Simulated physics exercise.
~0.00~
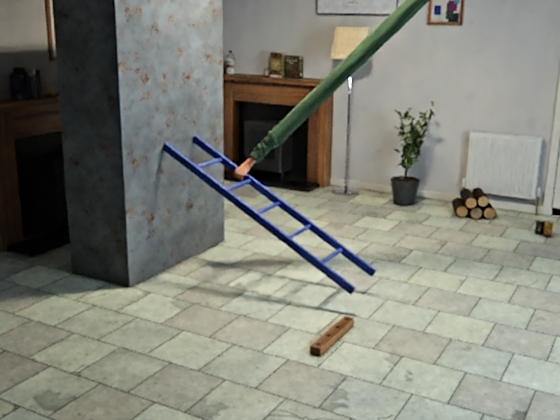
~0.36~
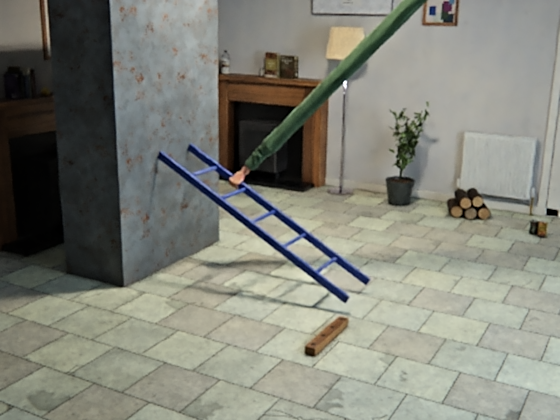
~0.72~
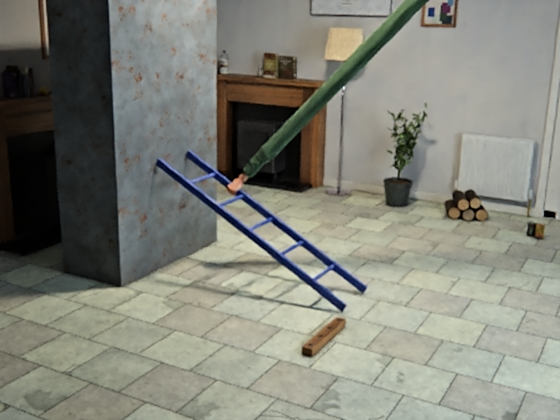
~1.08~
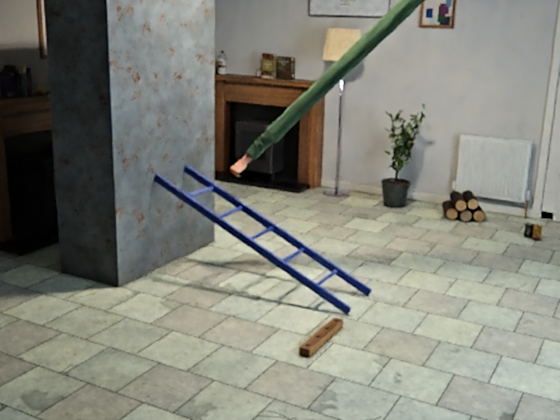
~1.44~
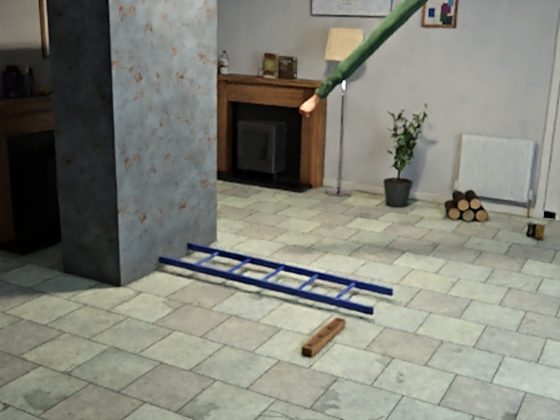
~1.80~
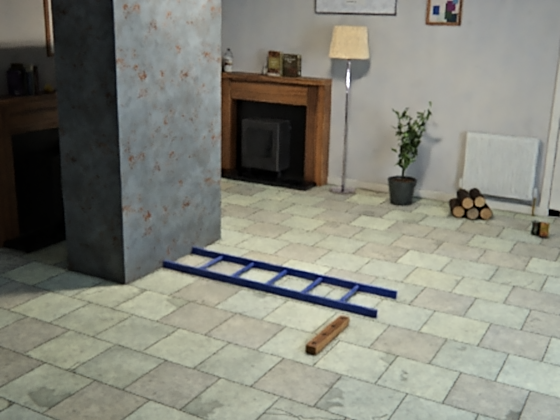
In a grey-walled room with pale stone floor tiles, seen from slightly above by a gently swaying camera, a blue ladder leans at a low slant against a broad grey, rust-flecked block on the left. A short brown wooden batten lies on the floor near the ladder's foot, with a fireplace, a lamp, a potted plant and stacked logs behind. A long green arm reaches in from the upper right, its hand at the ladder's upper part as it sinks slightly. The hand lets go and draws back. The ladder slides down and drops, ending flat on the tiles behind the unmoved batten.
